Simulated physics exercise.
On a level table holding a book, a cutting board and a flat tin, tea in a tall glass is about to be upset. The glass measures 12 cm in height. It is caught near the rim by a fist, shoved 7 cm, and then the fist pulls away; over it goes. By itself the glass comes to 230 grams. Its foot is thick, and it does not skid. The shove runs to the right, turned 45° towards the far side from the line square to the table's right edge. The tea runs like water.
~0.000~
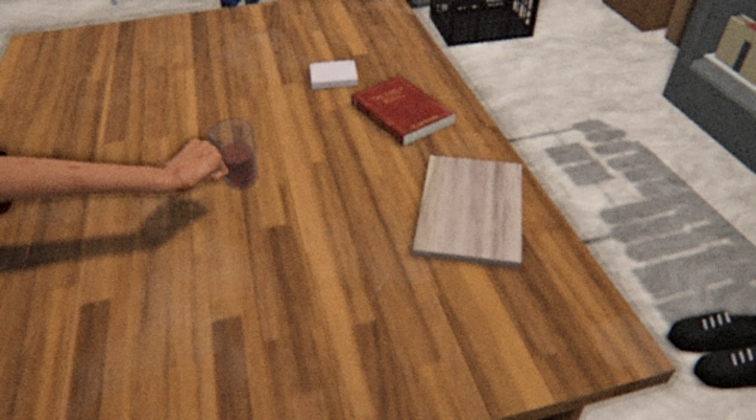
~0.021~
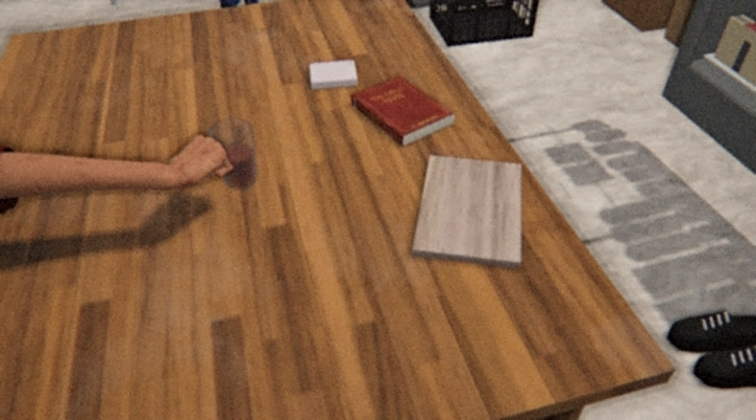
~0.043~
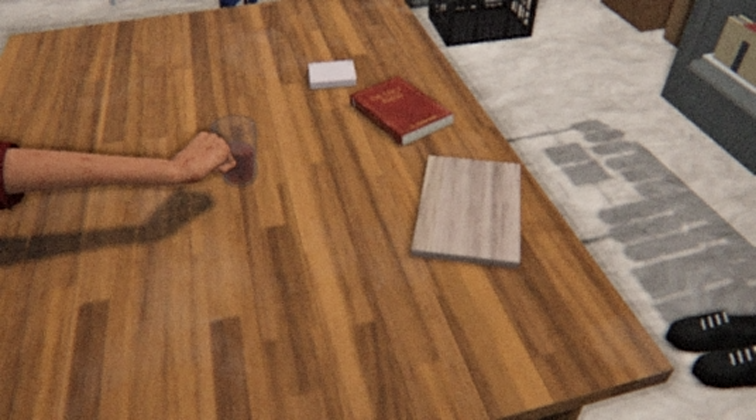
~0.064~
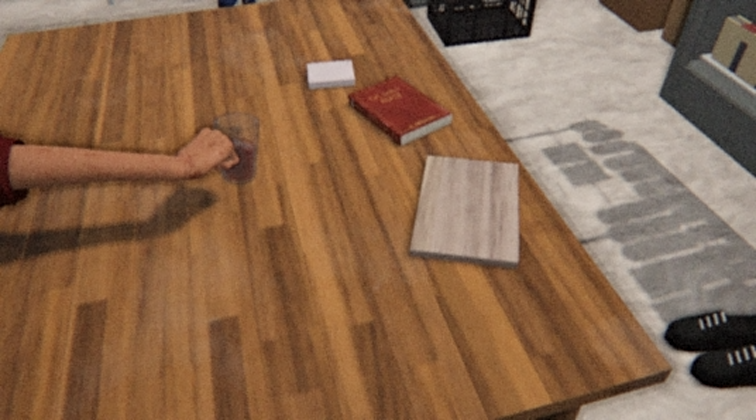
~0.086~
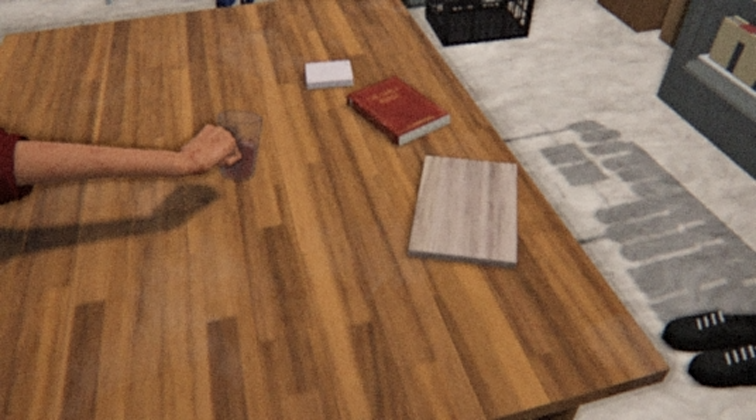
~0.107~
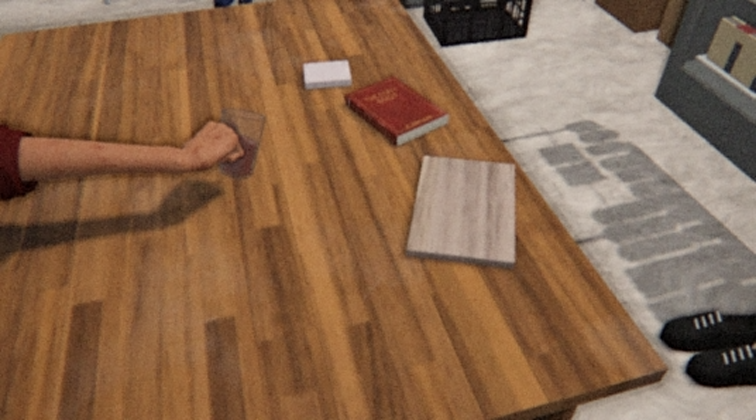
At first, a fist rests against a clear glass of dark reddish liquid standing upright on a wooden table, left of a red book, a pale board and a small whitish box. Then the fist pushes slightly rightward, and the glass leans gradually further to the right, its liquid still inside.
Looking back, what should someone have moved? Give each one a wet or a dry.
Book: Wet; cutting board: Dry; flat tin: Wet.
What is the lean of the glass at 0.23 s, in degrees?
It is at some 76°.
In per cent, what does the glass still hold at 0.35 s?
Roughly 58 in a hundred.
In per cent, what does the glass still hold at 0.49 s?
Estimate: Around 28 in a hundred.
Then, 0.23 s in, the tilt is 75° and 100 per cent is in the glass, 0 has run off the table; wet so far, nothing.
Then, 0.35 s in, the tilt is 86° and 58 per cent is in the glass, 0 has run off the table; wet so far, nothing.
Then, 0.49 s in, the tilt is 86° and 27 per cent is in the glass, 0 has run off the table; wet so far, book, flat tin.
Then, 0.73 s in, the tilt is 86° and 14 per cent is in the glass, 1 has run off the table; wet so far, book, flat tin.
Finally, 6 per cent is in the glass, 10 has run off the table; wet so far, book, flat tin.
